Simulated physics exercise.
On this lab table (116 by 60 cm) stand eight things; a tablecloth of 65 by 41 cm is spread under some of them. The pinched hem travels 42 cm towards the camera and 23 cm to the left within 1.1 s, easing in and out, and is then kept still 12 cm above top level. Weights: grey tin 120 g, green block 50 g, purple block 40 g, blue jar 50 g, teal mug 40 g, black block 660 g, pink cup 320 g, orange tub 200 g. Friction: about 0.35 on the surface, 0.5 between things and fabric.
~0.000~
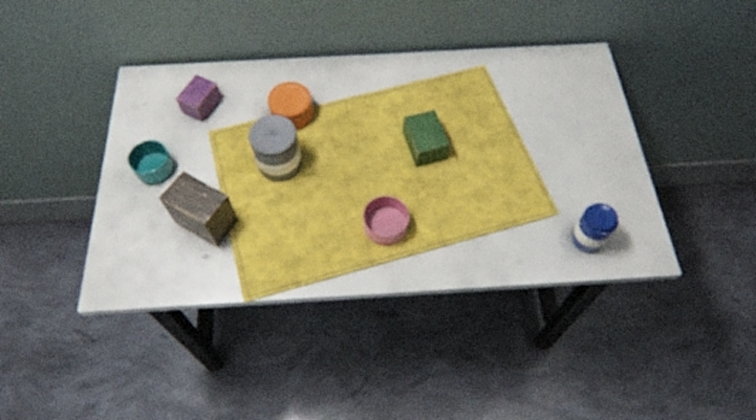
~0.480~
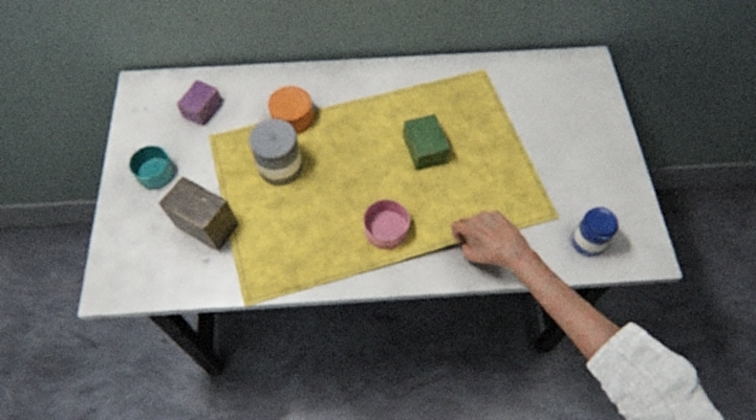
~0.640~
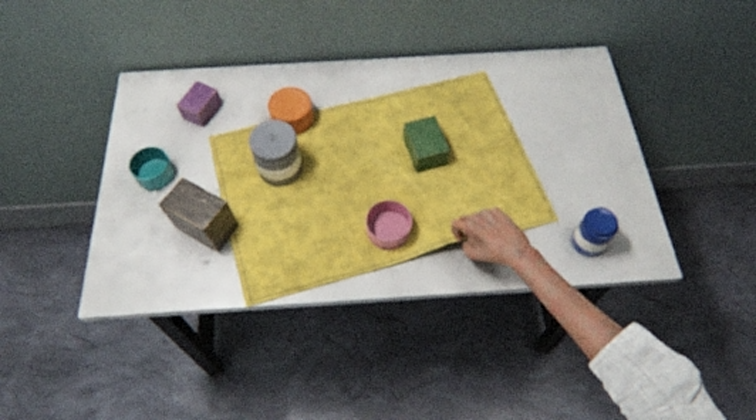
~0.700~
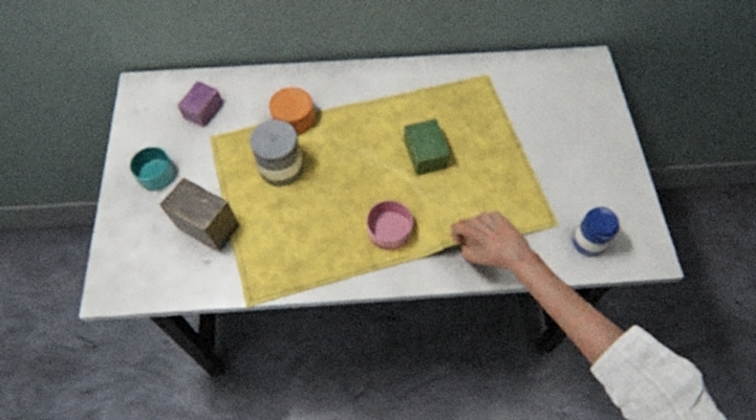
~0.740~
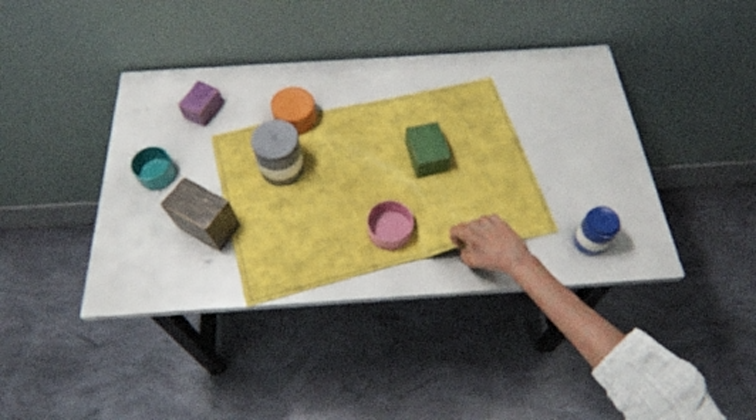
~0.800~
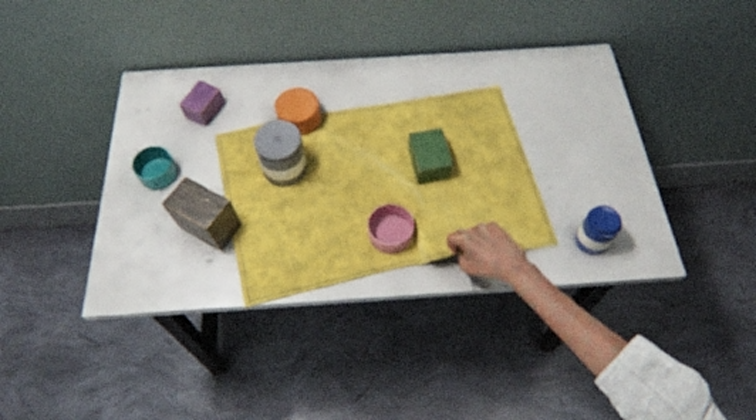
On a white table, a hand pinches a yellow cloth's edge and shifts it slightly.
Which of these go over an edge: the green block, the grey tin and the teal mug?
The green block drops off, the grey tin drops off, the teal mug stays on.
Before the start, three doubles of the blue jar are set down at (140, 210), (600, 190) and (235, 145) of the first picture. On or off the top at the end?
In turn: Stays up, remains, falls off.
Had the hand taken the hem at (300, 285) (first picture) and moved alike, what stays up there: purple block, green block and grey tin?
Then: Purple block remains, green block goes over, grey tin drops off.
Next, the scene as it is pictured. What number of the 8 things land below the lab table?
That makes 3.
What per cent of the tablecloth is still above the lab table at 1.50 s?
About 20 per cent.
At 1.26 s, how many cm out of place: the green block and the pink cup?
Green block 30 cm, pink cup 25 cm.
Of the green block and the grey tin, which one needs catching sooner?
The green one.
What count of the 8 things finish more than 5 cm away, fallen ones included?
4 of them.
By 1.0 s, 85 % of the tablecloth is still over the top; green block 17 cm off its start, grey tin 6 cm off its start, pink cup 11 cm off its start.
By 1.3 s, 60 % of the tablecloth is still over the top; green block 32 cm off its start, grey tin 13 cm off its start, pink cup 23 cm off its start.
By 1.5 s, 20 % of the tablecloth is still over the top; green block over the edge, grey tin 30 cm off its start at (337, 264), pink cup over the edge.
By 1.7 s, 0 % of the tablecloth is still over the top; green block over the edge, grey tin over the edge, pink cup over the edge.
By 3.3 s, 0 % of the tablecloth is still over the top; grey tin over the edge, green block over the edge, teal mug 0 cm off its start at (151, 162), pink cup over the edge.
